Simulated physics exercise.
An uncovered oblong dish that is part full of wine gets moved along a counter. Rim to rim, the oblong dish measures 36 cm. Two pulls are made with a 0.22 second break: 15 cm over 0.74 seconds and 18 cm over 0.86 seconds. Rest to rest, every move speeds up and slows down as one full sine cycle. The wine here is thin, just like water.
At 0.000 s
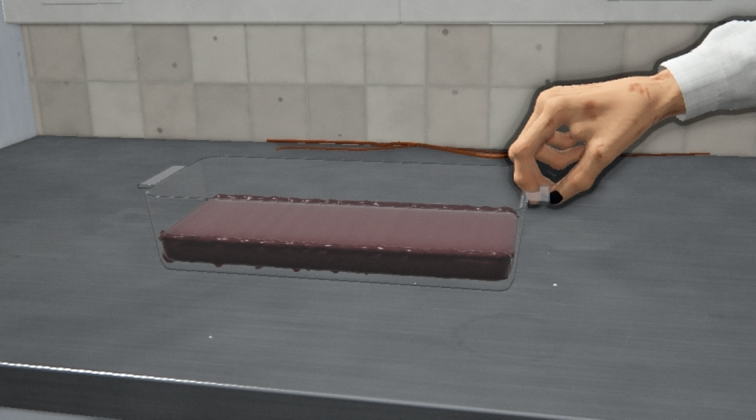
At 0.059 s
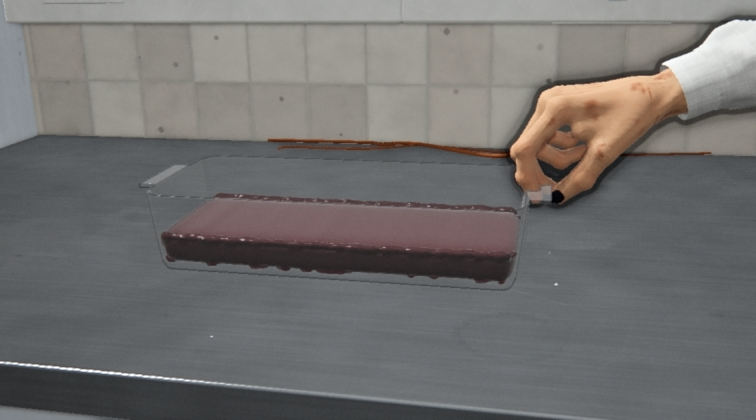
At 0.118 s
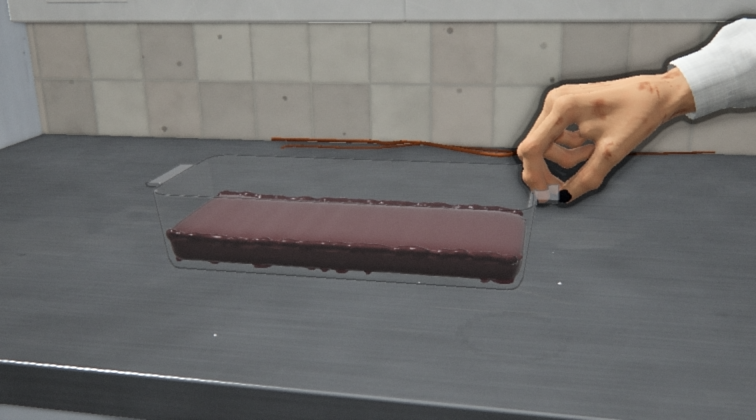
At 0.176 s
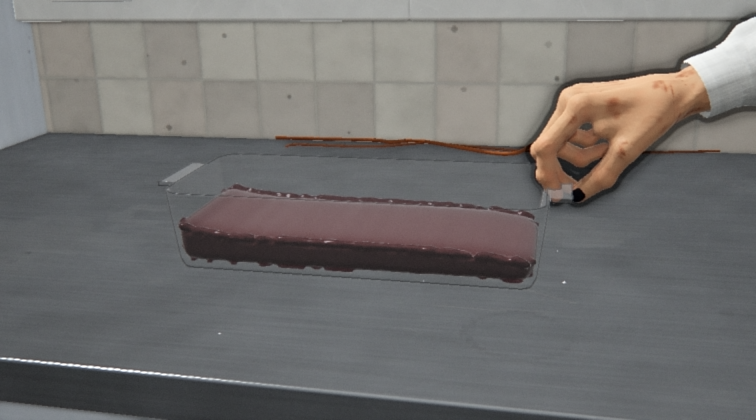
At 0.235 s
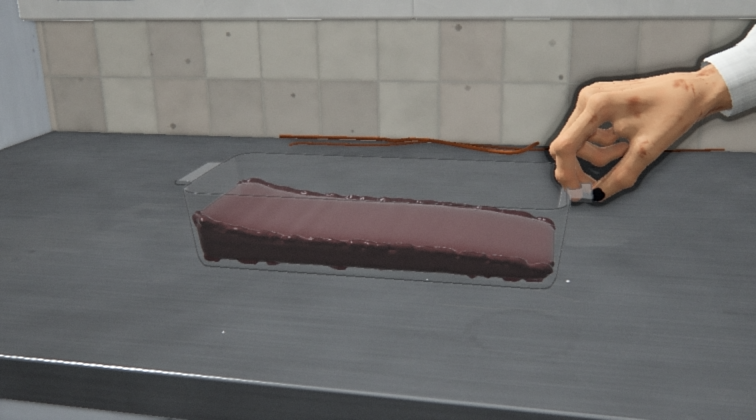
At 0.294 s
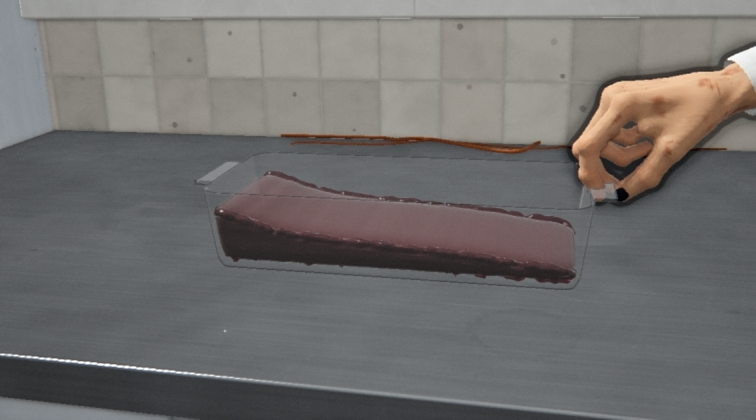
At the start, a hand grips the right end of a clear oblong dish partly filled with dark red liquid, its surface nearly level, on a gray counter. The hand pulls the dish a short way right, slowly at first, then faster, as the liquid climbs at the left end and slopes down toward the right.
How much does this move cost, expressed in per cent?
I would say roughly 20 per cent is lost.
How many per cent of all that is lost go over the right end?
Right end share of spill: Around 70 %.
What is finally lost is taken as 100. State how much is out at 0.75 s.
I'd say something like 0 per cent at that point.
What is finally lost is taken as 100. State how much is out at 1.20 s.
Around 30%.
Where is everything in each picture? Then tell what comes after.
In the first frame, 0.0 cm from the start; oblong dish, level (186, 213) left, (518, 230) right, rim (527, 190); the wine stands 45 mm below the rim.
In the second frame, 0.1 cm from the start; oblong dish, level (188, 212) left, (520, 230) right.
In the third frame, 0.4 cm from the start; oblong dish, level (194, 209) left, (526, 233) right.
In the fourth frame, 1.2 cm from the start; oblong dish, level (204, 203) left, (538, 236) right.
In the fifth frame, 2.7 cm from the start; oblong dish, level (219, 195) left, (545, 239) right.
In the sixth frame, 4.6 cm from the start; oblong dish, level (238, 189) left, (541, 237) right.
Then, 0.75 s in, it has gone 15 cm; 0 per cent is out over the left end and 0 over the right.
Then, 1.20 s in, it has gone 17 cm; 0 per cent is out over the left end and 6 over the right.
Then, 1.66 s in, it has gone 32 cm; 6 per cent is out over the left end and 6 over the right.
Then, 2.11 s in, it has gone 33 cm; 6 per cent is out over the left end and 13 over the right.
Finally, 20 per cent is out in all, 7 of it over the left end.
